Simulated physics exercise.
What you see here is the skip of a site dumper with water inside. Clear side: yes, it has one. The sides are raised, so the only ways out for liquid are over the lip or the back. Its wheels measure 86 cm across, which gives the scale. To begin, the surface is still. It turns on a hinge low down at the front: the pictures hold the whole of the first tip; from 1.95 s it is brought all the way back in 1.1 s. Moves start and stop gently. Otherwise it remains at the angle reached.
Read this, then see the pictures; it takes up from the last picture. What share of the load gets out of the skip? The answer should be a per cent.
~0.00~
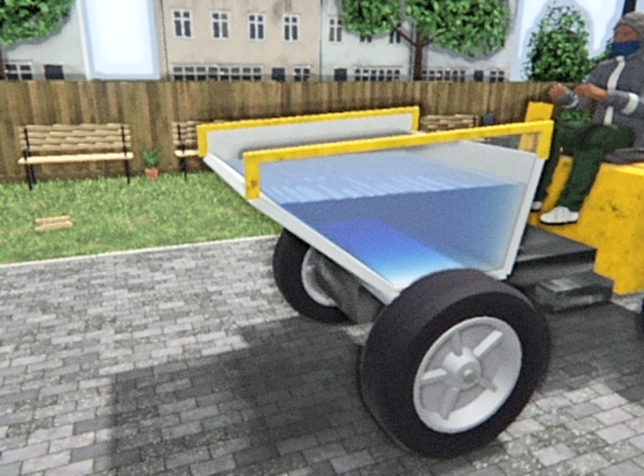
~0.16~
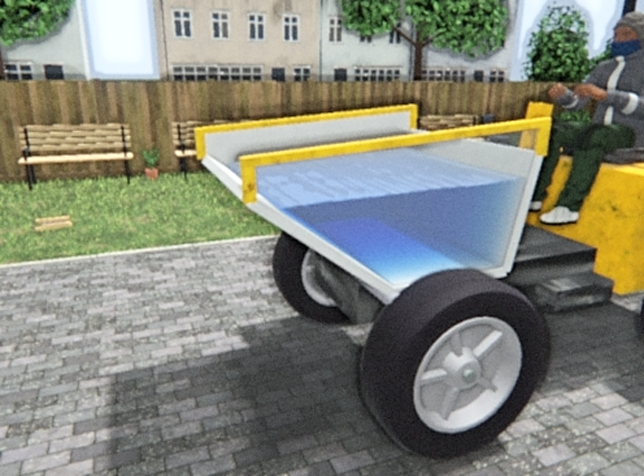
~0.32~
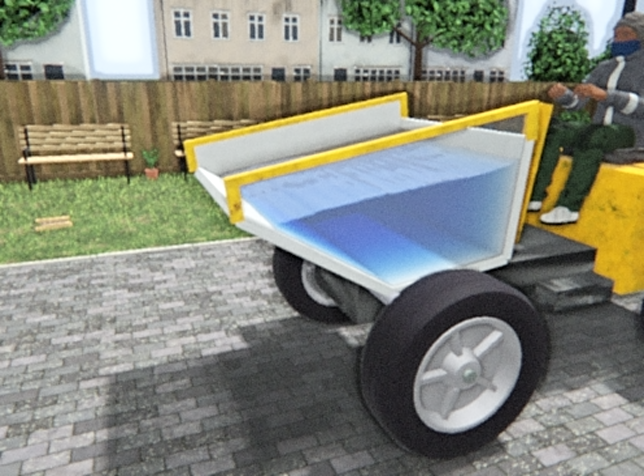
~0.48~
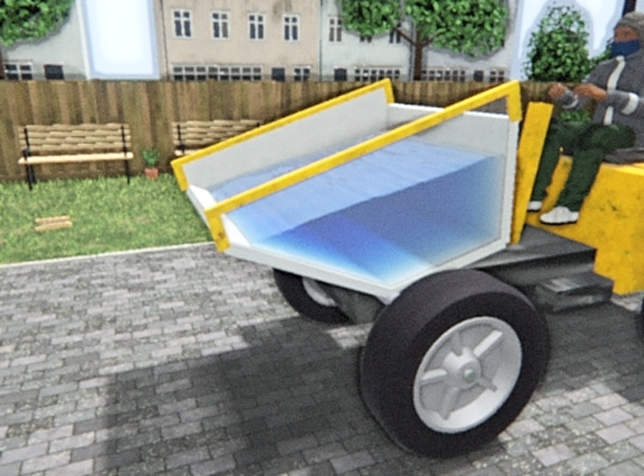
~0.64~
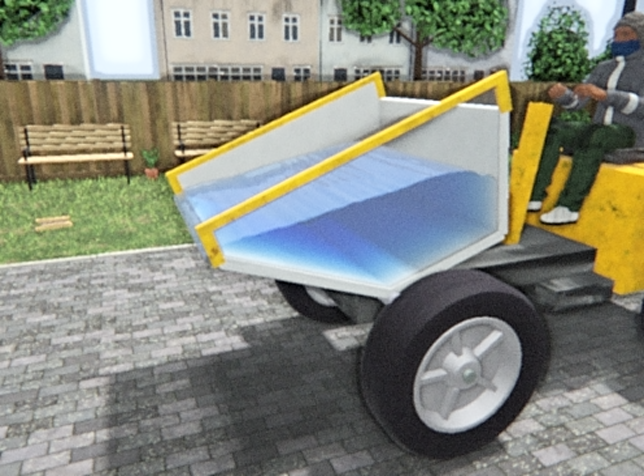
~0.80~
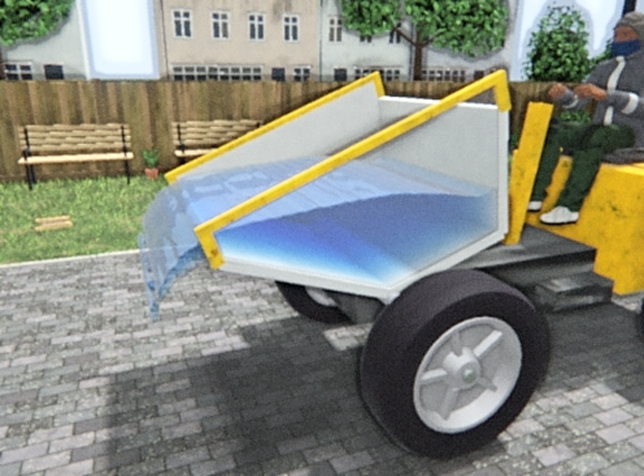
About 51 per cent.
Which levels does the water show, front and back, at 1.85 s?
Front level 26 cm, back level 10 cm.
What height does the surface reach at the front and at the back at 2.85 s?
Reading: About 24 cm in front, about 22 cm behind.
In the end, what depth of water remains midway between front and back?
It settles at around 24 cm at the middle.
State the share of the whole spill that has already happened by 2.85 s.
About 100 percent, give or take.
After 1.85 s the skip is at 20° forwards, the surface stands 27 cm on the front, 10 cm on the back; the loss stands at 44 per cent, over the front.
After 2.85 s the surface stands 24 cm on the front, 21 cm on the back; the loss stands at 50 per cent, over the front.
After 3.85 s the surface stands 22 cm on the front, 18 cm on the back; the loss stands at 50 per cent, over the front.
After 5.93 s the loss stands at 51 per cent, over the front, 216 of 422 litres.
